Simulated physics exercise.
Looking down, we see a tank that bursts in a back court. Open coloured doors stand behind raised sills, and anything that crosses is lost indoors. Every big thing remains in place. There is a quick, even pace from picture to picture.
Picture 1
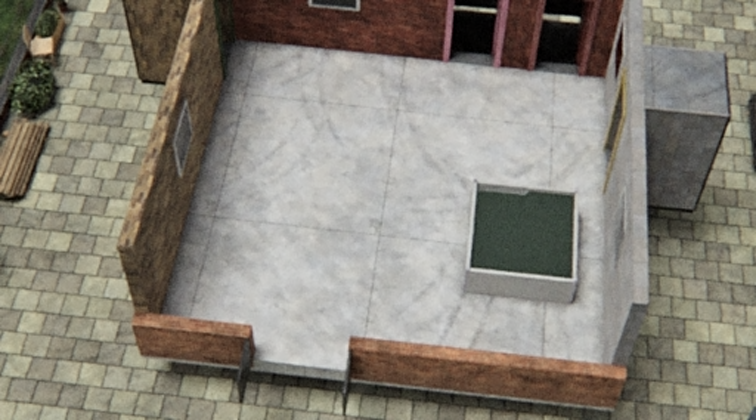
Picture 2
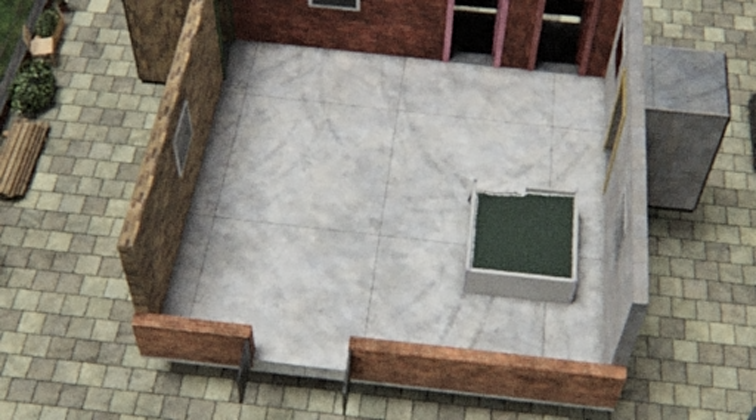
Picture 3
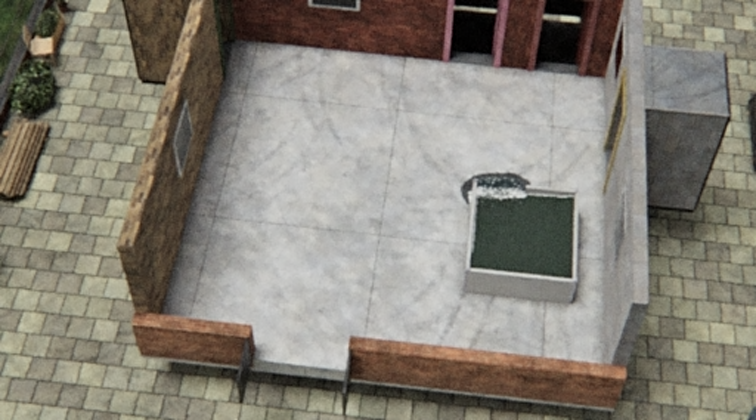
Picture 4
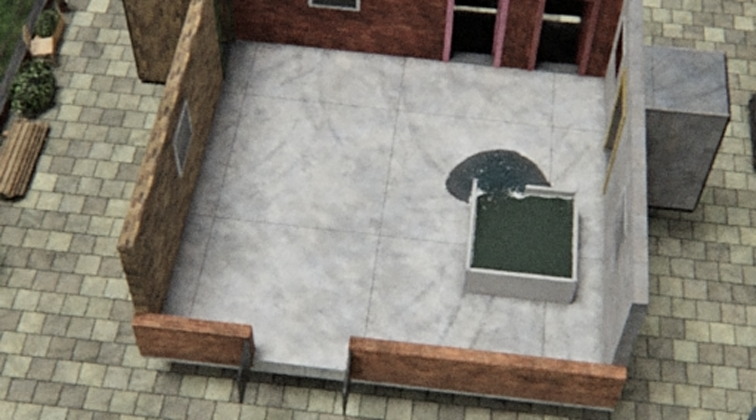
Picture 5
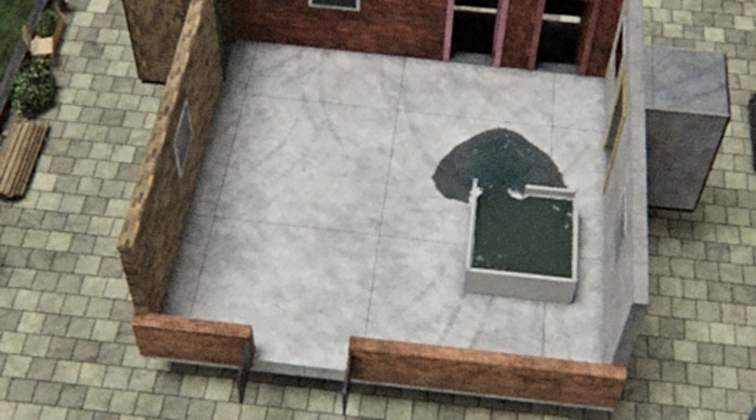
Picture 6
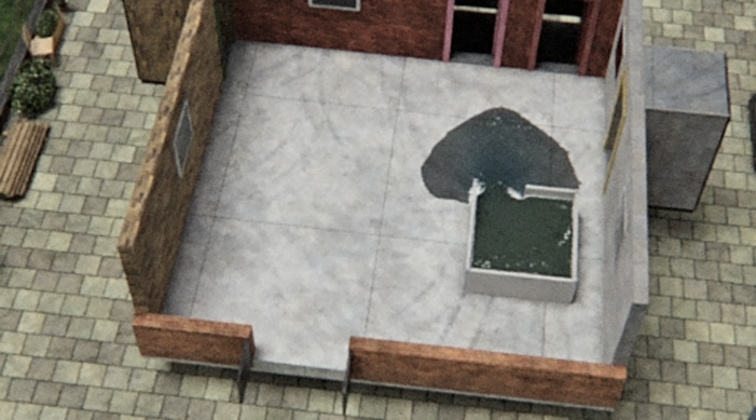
Dark water burst through a gap in the far side of a square tank in a walled courtyard, then spread steadily across the pale floor toward the open coloured doors in a widening pool.
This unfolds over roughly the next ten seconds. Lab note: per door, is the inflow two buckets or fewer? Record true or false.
Pink door false; green door false; yellow door true; red door false.
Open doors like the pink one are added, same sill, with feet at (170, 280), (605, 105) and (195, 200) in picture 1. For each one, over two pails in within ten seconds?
In the listed order: Stays within it, tops the limit, stays within it.
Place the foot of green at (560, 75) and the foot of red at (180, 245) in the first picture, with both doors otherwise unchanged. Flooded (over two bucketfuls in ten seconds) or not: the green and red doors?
As I see it, green door crosses the line and red door does not reach it.
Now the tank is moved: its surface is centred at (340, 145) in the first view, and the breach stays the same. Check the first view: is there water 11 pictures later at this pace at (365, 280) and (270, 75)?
In that order: Untouched and submerged.
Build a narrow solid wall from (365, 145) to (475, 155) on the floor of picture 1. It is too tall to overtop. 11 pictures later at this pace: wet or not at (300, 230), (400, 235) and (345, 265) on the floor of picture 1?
Results in order: Bone-dry / bone-dry / bone-dry.
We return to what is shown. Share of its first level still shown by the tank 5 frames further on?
Close to 72 %.
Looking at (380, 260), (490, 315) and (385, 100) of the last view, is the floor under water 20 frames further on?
Result, as listed: Not wetted / not wetted / wetted.
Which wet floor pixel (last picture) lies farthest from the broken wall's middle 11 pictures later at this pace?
Pixel estimate: (366, 58).
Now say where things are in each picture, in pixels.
In the first frame, still water in the water tank at (523, 232).
In the second frame, water pours out on the water tank's far side and has run to a hidden place.
In the third frame, the front is at (515, 178), out from the gap on the water tank's far side.
In the fourth frame, the front is at (513, 155), out from the gap on the water tank's far side.
In the fifth frame, the front is at (499, 132), out from the gap on the water tank's far side.
In the sixth frame, water pours out on the water tank's far side and has run to (491, 112).
A moment on, water covers 20 % of the floor; the pink door wet at the sill, nothing in, the green door not reached, the yellow door wet at the sill, nothing in, the red door wet at the sill, nothing in.
Next, water covers 30 % of the floor; the pink door over two buckets in, the green door not reached, the yellow door wet at the sill, nothing in, the red door over two buckets in.
Then, water covers 30 % of the floor; the pink door far over two buckets in, the green door not reached, the yellow door wet at the sill, nothing in, the red door far over two buckets in.
Later, water covers 40 % of the floor; the pink door far over two buckets in, the green door over two buckets in, the yellow door wet at the sill, nothing in, the red door far over two buckets in.
In the end, water covers 65 % of the floor; the pink door far over two buckets in, the green door over two buckets in, the yellow door wet at the sill, nothing in, the red door far over two buckets in.
